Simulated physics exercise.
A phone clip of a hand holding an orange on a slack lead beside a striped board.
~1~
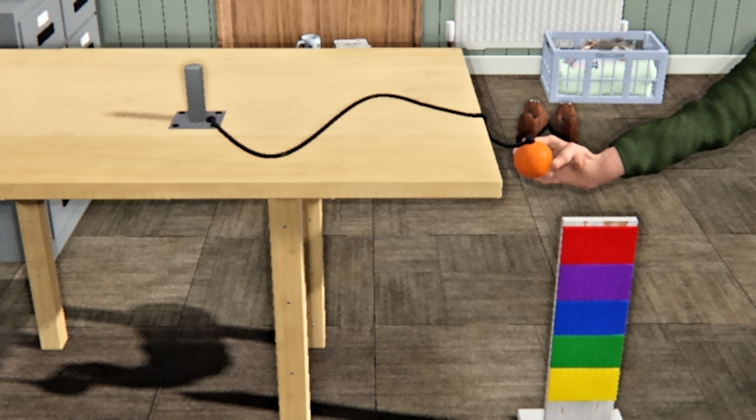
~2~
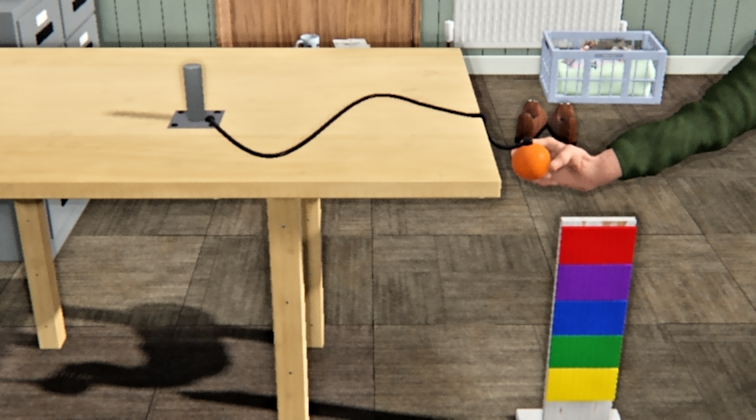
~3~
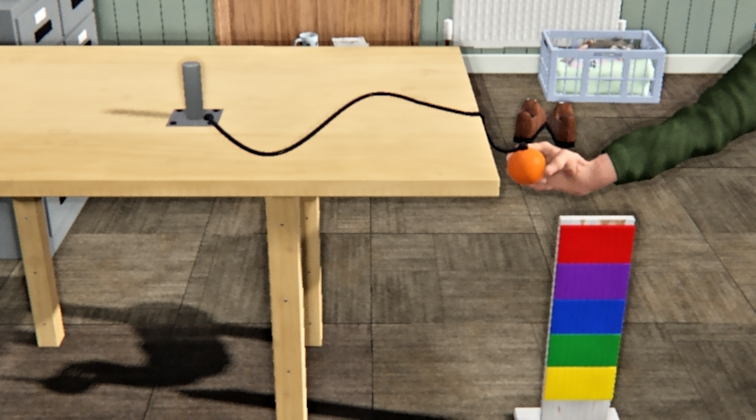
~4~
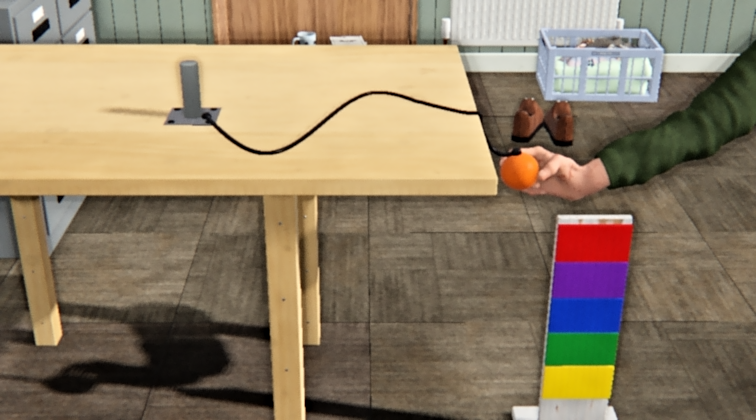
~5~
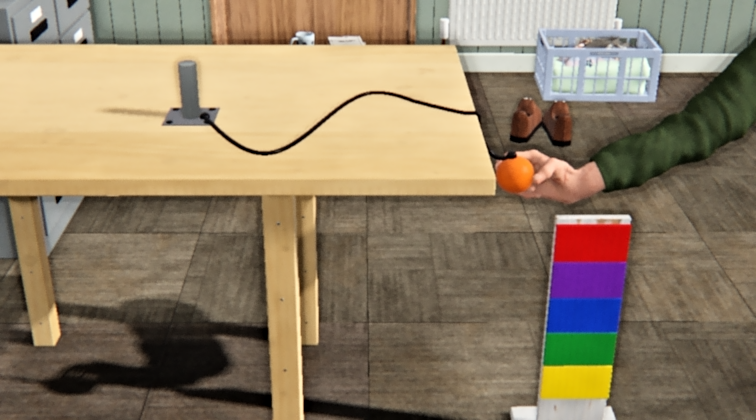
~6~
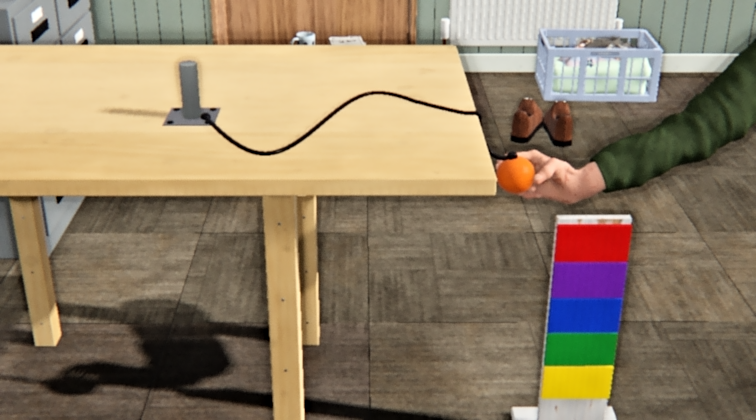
A hand holding an orange ball on a slack black cord shifts slightly left and down beside a wooden table and striped board.
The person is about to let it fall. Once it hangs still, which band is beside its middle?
At green.
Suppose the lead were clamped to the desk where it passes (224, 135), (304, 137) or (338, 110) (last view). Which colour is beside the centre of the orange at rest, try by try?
One after the other, blue; purple; red.
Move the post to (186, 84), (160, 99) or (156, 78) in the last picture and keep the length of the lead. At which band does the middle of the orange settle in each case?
One after the other, blue; blue; purple.
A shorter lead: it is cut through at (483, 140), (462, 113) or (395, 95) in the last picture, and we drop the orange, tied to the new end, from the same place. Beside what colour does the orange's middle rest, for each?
Try by try: Blue; purple; no band.
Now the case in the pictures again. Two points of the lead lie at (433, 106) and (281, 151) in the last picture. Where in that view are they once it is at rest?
About (478, 242), and the other about (344, 120).
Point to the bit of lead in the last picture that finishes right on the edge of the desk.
At (343, 106), roughly.
Early on, orange near (496, 296); level with purple.
Midway, orange near (454, 357); level with green.
Near the end, orange near (476, 353); level with green.
Finally, orange near (468, 356); level with green. Its centre hangs level with the green band.
